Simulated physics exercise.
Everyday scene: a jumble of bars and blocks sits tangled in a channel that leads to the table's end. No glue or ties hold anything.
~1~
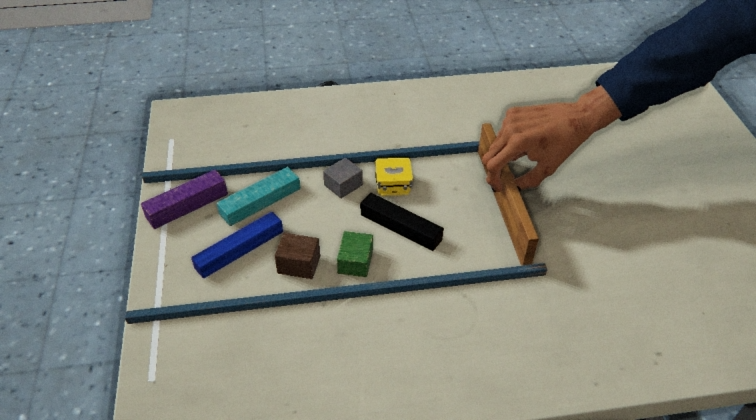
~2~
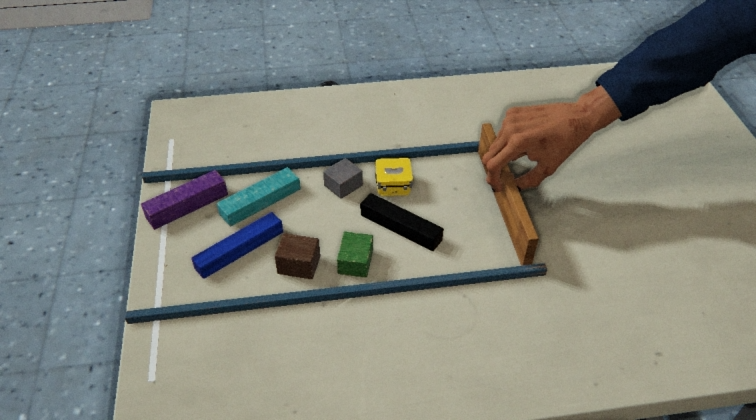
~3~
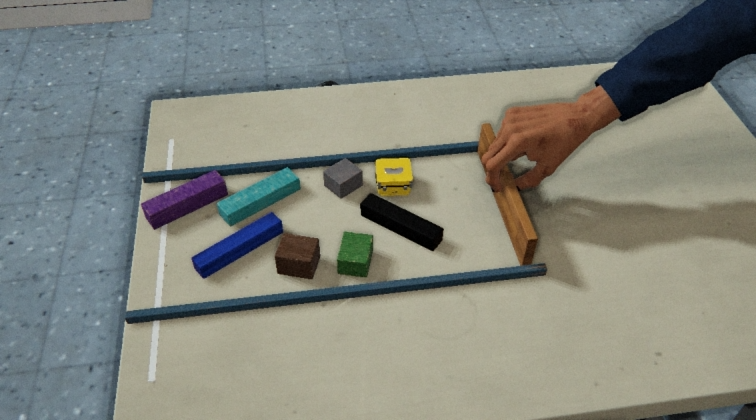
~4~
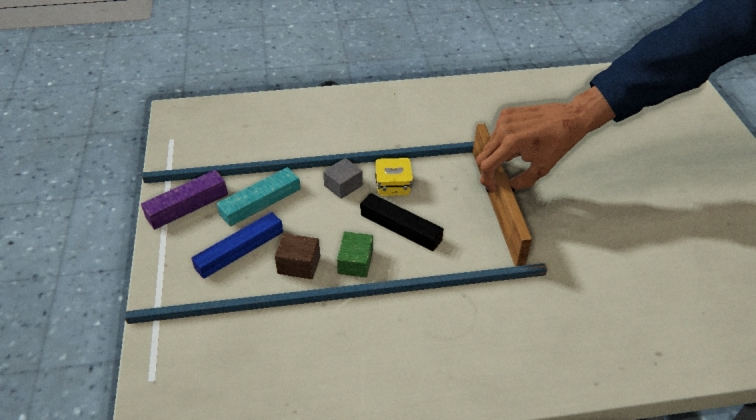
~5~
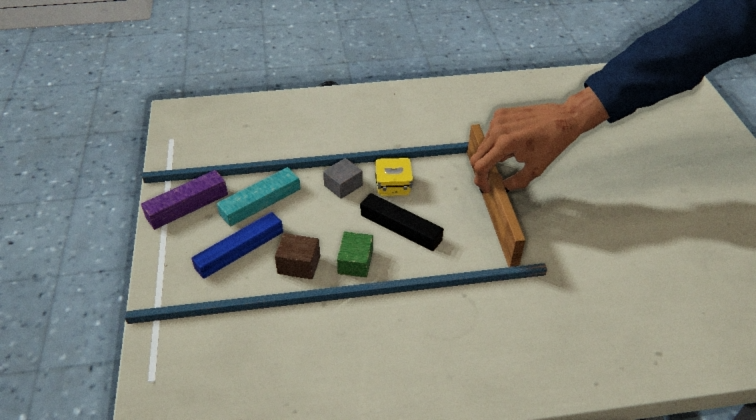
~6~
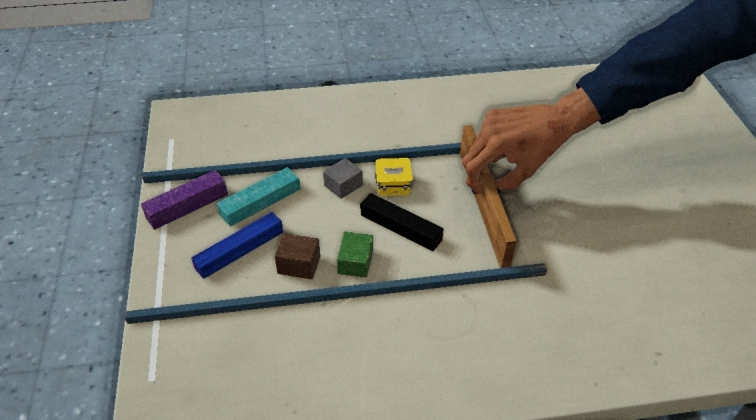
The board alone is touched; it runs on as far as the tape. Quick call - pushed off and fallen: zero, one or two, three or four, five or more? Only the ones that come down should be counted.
Call: Five or more.
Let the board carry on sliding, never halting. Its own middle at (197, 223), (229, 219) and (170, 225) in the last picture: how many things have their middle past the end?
That makes 3, 1, 5.
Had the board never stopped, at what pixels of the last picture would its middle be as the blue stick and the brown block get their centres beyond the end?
The middle is at (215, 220) when it's the blue stick, and at (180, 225) when it's the brown block.
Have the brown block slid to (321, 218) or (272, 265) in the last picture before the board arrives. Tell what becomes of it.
Lab note - brown block, try one ends off, try two ends off.
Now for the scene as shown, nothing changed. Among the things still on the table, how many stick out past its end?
You'd get 3.
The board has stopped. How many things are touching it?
Result: 3 in all.
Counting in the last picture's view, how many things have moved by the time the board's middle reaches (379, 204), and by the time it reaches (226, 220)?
In order, the tallies are 4 and 8.
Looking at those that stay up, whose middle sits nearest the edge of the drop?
Black stick.
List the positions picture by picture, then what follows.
The first frame shows purple bar (185, 199); blue stick (239, 244); turquoise bar (260, 196); board (505, 191); tape (163, 241).
The second frame shows blue stick (239, 245); green block (355, 254).
The third frame shows turquoise bar (260, 196); yellow case (394, 178).
The fourth frame shows purple bar (186, 199); black stick (401, 222).
The fifth frame shows blue stick (239, 245); grey block (343, 178).
The sixth frame shows purple bar (186, 199); blue stick (239, 245); turquoise bar (260, 196); board (485, 193); tape (163, 241).
Soon after, none off yet; purple bar at rest near (186, 199); blue stick at rest near (239, 245); turquoise bar displaced a little near (241, 198).
In the end, the number that fall off is five or more; gone, grey block, brown block, turquoise bar, blue stick and purple bar.
